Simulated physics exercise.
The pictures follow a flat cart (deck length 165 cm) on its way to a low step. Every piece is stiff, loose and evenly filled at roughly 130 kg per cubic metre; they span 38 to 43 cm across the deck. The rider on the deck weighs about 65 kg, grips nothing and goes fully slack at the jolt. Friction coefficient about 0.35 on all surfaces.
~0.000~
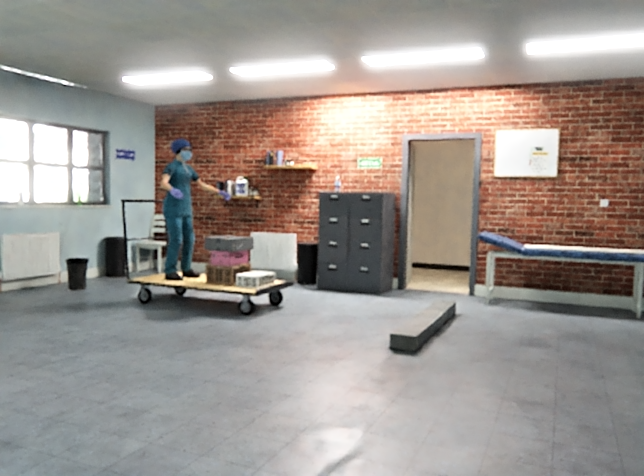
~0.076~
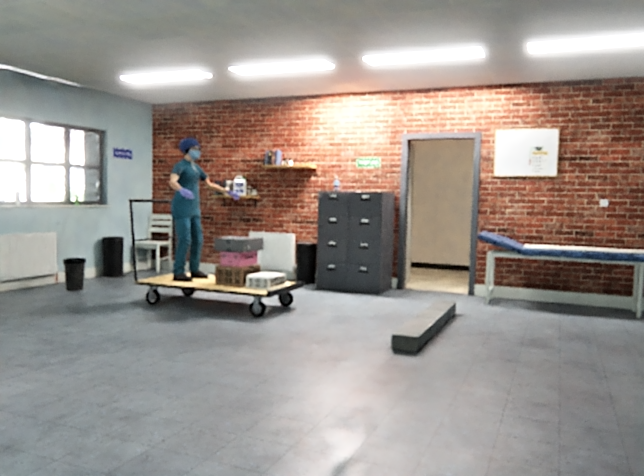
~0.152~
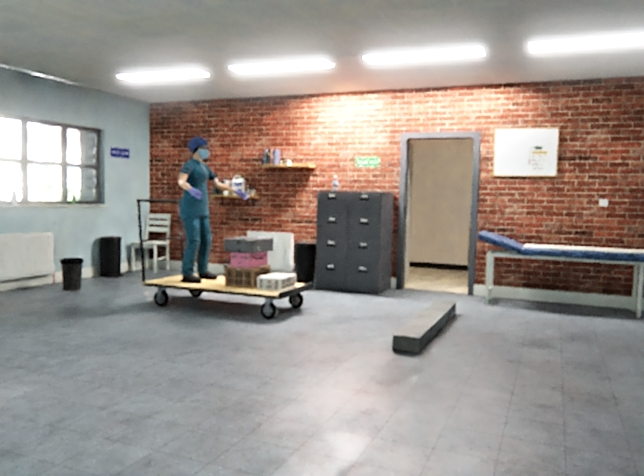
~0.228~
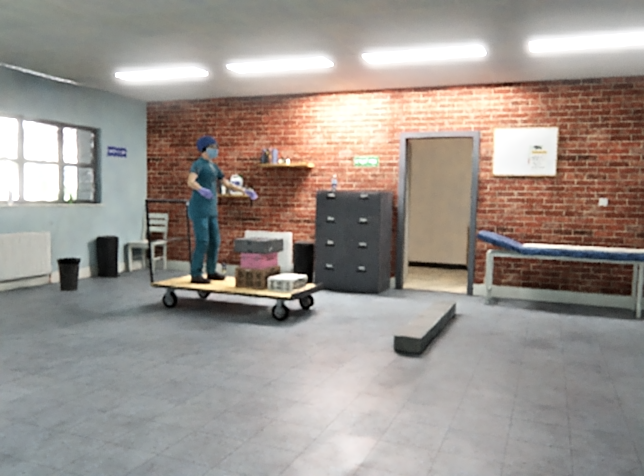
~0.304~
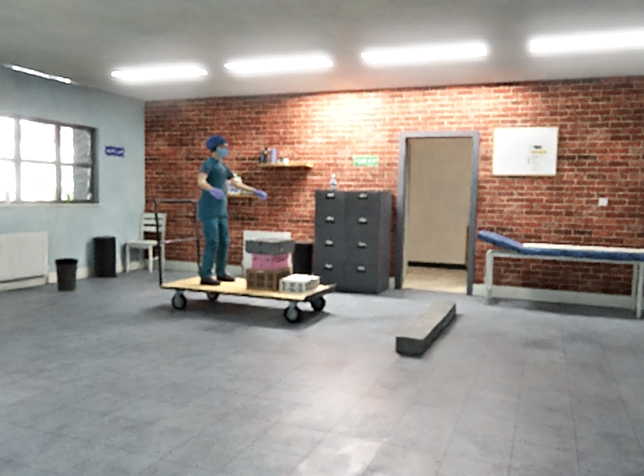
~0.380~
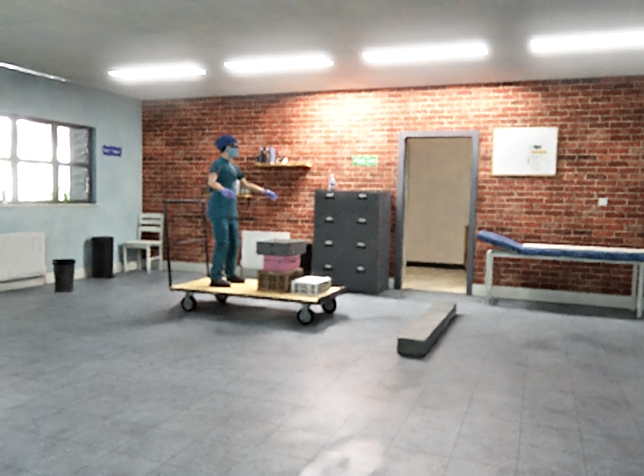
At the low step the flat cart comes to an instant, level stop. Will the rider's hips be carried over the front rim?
The rider's hips stay over the deck at this speed.
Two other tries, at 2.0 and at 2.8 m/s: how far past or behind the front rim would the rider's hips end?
About 50 cm behind and 90 cm past.
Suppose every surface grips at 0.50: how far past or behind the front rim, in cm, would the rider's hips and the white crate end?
Then hips 70 behind, white 20 behind.
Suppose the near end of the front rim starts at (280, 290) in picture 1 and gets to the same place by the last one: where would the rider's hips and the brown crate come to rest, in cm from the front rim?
In that case hips 100 behind, brown 50 behind.
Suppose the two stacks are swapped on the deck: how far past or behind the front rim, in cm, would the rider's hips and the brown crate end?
In that case hips 40 behind, brown 20 behind.
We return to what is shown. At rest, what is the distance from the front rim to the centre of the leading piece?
Some 70 cm past it.
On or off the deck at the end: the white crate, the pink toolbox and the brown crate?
White on, pink off, brown on.
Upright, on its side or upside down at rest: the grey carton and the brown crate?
At rest: Grey upside down, brown upright.
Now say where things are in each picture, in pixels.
The first frame shows hips (178, 209), brown crate (229, 273), rim corner (256, 292); 161 cm short of the stop.
The second frame shows hips (186, 209), brown crate (238, 274), rim corner (268, 294); 148 cm short of the stop.
The third frame shows hips (195, 209), brown crate (248, 275), rim corner (280, 295); 134 cm short of the stop.
The fourth frame shows hips (203, 209), brown crate (258, 277), rim corner (292, 297); 121 cm short of the stop.
The fifth frame shows hips (213, 209), brown crate (269, 278), rim corner (305, 299); 108 cm short of the stop.
The sixth frame shows hips (223, 210), brown crate (280, 279), rim corner (319, 301); 94 cm short of the stop. Speed about 1.8 m/s.
After 0.92 s the deck stops.
After 1.47 s the rider's hips are 69 cm behind the rim, near (360, 256) in the last picture's view.
After 1.92 s the rider's hips are 65 cm behind the rim, near (364, 265) in the last picture's view.
Final state at 2.5 s, past the rim, pink toolbox and grey carton; behind it, brown crate, white crate and the rider's hips.
